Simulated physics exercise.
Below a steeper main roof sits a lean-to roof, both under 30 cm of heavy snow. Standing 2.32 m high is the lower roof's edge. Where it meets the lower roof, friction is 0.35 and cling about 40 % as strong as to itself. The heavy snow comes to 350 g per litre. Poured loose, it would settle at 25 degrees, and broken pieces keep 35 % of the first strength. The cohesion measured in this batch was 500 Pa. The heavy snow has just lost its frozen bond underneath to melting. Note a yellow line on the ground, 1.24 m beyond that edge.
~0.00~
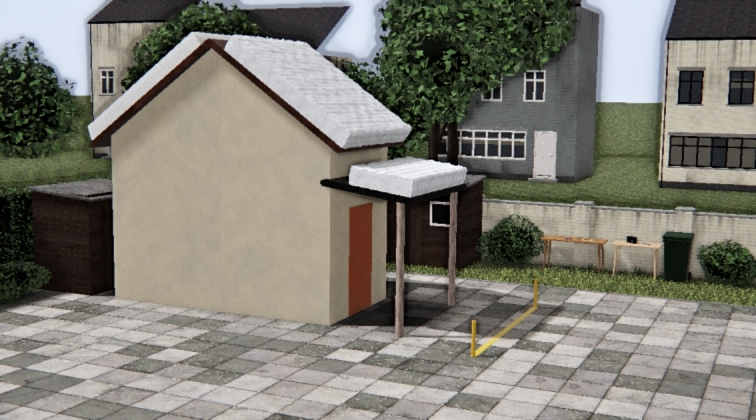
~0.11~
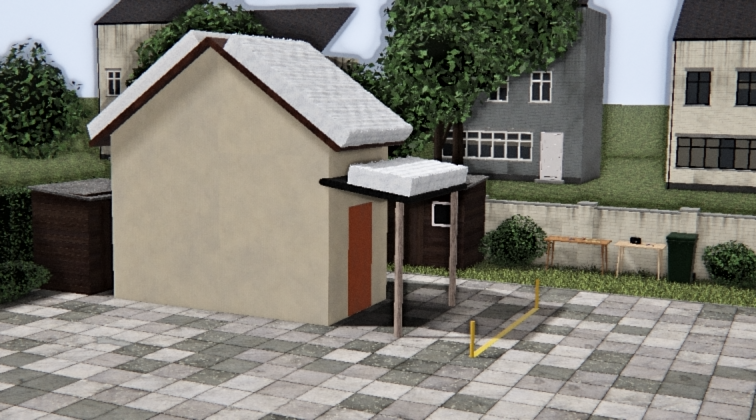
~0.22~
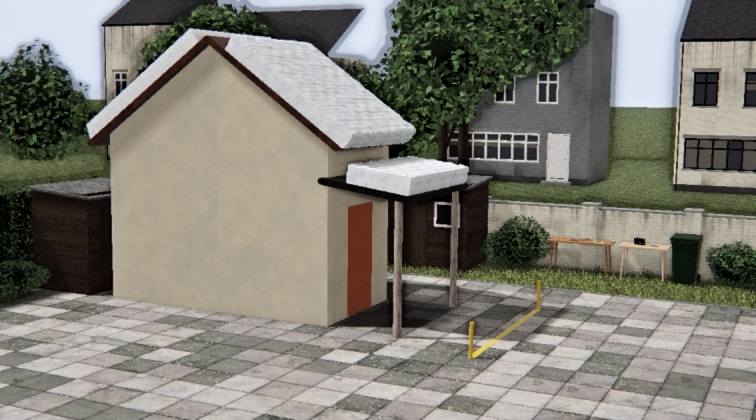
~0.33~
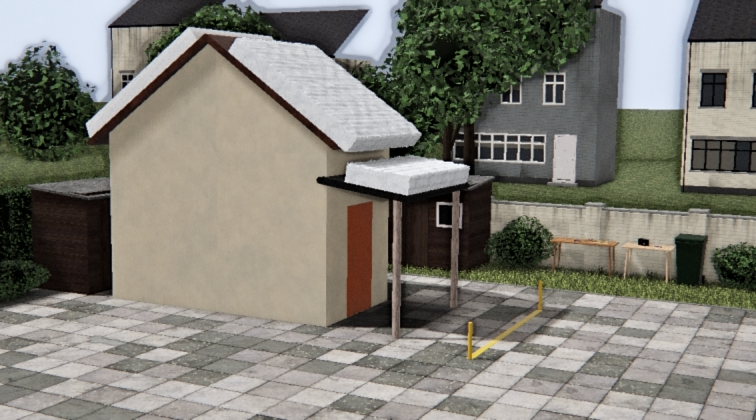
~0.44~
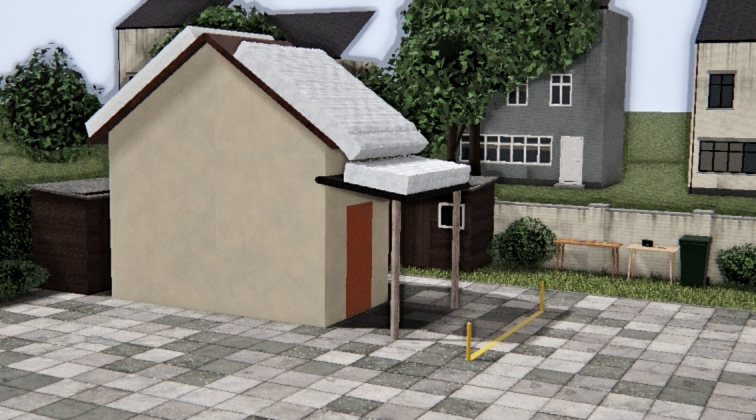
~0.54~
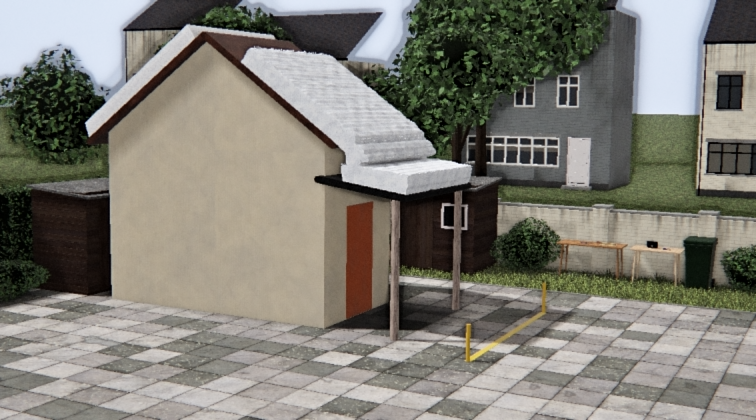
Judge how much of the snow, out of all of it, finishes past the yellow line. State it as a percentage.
The part past the yellow line is close to 42 %.
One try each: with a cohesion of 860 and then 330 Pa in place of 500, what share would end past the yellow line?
Going in order, it's 25 % and then 50 %.
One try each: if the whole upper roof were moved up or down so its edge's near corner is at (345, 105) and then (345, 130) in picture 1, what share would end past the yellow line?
It would be 60 percent for the first setting and 60 percent for the second.
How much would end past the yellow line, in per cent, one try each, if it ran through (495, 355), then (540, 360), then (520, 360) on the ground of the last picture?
Respectively 35, 18 and 25 percent would end past it.
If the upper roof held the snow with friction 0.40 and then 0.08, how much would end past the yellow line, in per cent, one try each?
Respectively near 20 % and near 50 %.
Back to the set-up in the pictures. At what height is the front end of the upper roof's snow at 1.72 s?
Height: Approx. 0.0 m.
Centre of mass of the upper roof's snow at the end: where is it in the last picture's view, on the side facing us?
I'd put it at around pixel (477, 299).
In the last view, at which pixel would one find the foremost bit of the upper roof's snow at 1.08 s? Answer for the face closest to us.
Roughly at the pixel (426, 173).
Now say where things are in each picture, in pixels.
Leading edge of the heavy snow at (343, 135), in the first frame.
Leading edge of the heavy snow at (343, 134), its middle shifted 2.4 cm, in the second frame.
Leading edge of the heavy snow at (344, 148), its middle shifted 9.2 cm, 3 % of it past the upper edge, in one piece, in the third frame.
Leading edge of the heavy snow at (348, 131), its middle shifted 21 cm, 8 % of it past the upper edge, in one piece, in the fourth frame.
Leading edge of the heavy snow at (354, 138), its middle shifted 37 cm, 13 % of it past the upper edge, cracking, in the fifth frame.
Leading edge of the heavy snow at (362, 149), its middle shifted 57 cm, 21 % of it past the upper edge, in one piece, in the sixth frame.
After 1.08 s, none is below the lower edge and 0 % is past the line.
After 1.72 s, 42 % is below the lower edge and 12 % is past the line.
After 2.36 s, 69 % is below the lower edge and 39 % is past the line.
After 3.00 s, 70 % is below the lower edge and 42 % is past the line.
After 3.30 s, at the end, 70 % is below the lower edge and 42 % is past the line.
